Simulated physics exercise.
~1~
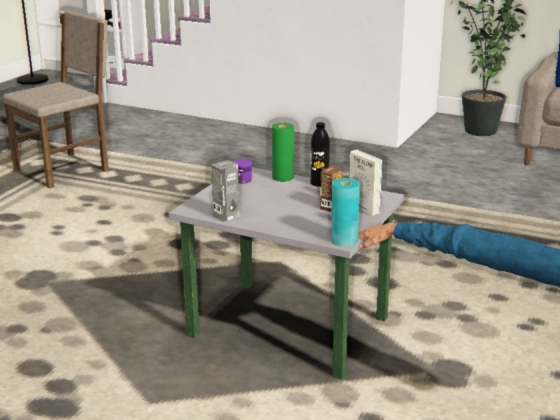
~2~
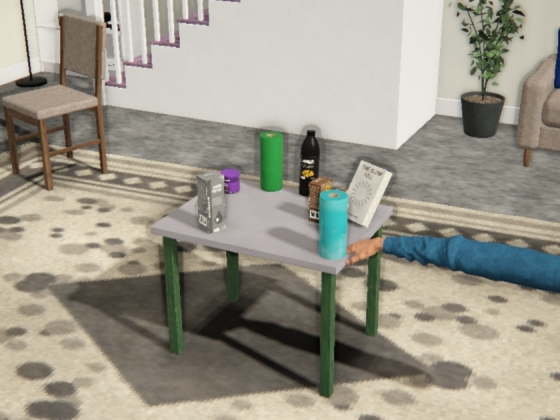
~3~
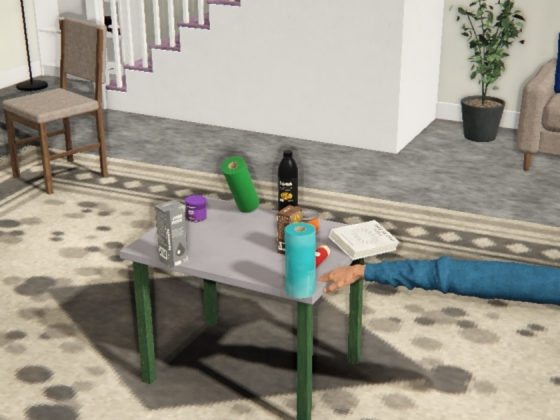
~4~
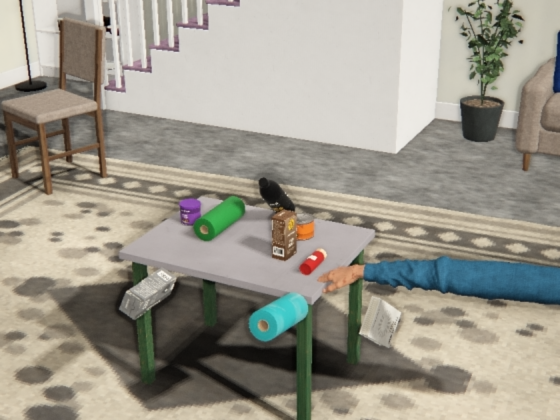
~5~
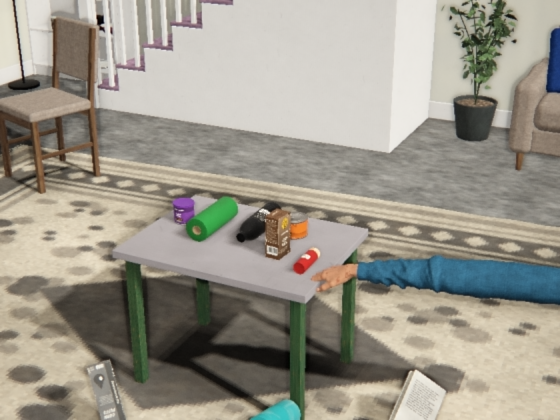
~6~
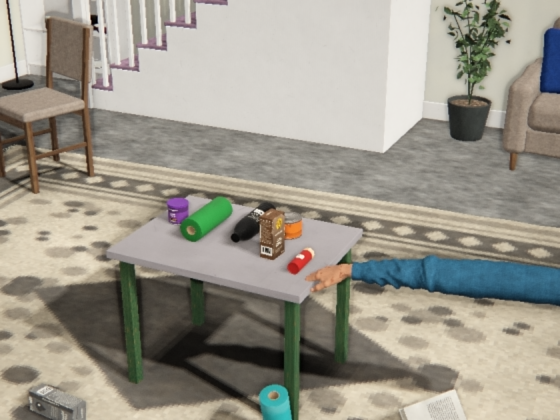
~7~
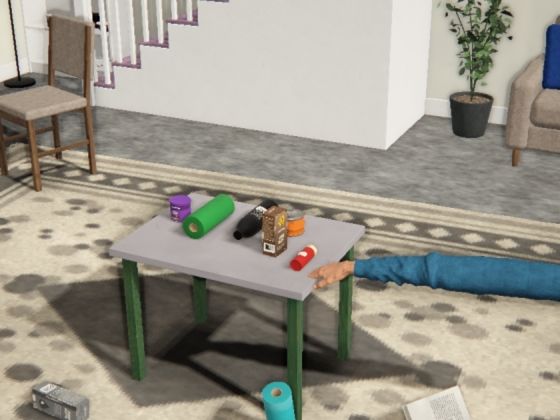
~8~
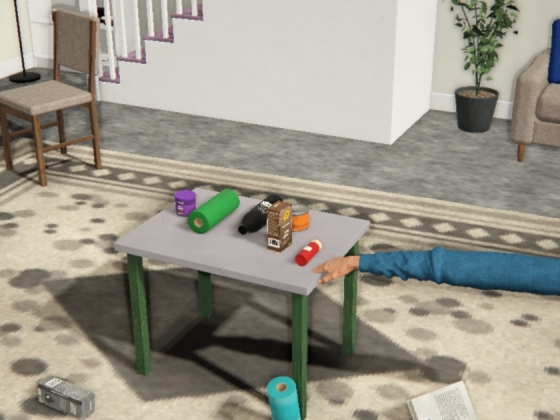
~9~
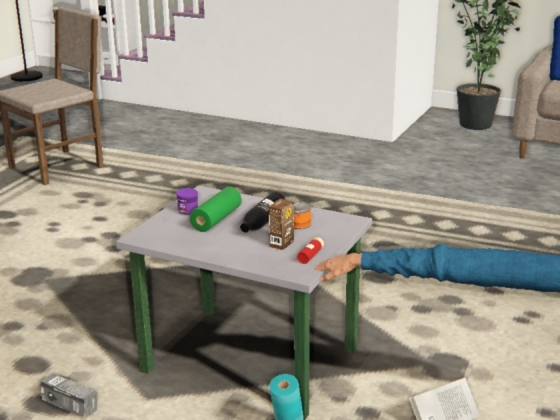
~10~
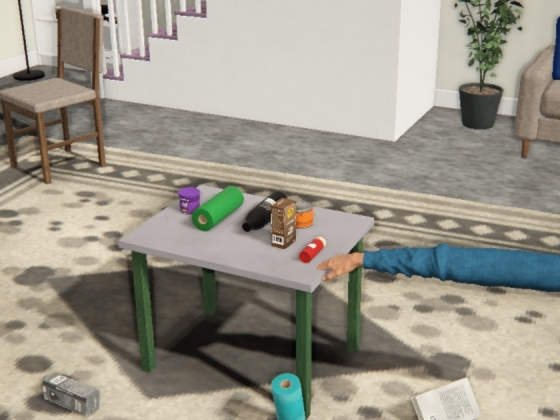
To begin with, a blue-sleeved arm reaches in from the right to the corner of a small table crowded with upright items. The table slides towards the viewer and to the left, and the white book tilts, then tips over the right edge as the green roll leans. Next the turquoise roll and the grey carton drop off the front, while the black bottle topples and the green roll lies flat. The table stops, and the fallen items settle on the rug. At the end, the purple tin, brown packet and orange tub still stand beside the toppled roll, bottle and red shaker.
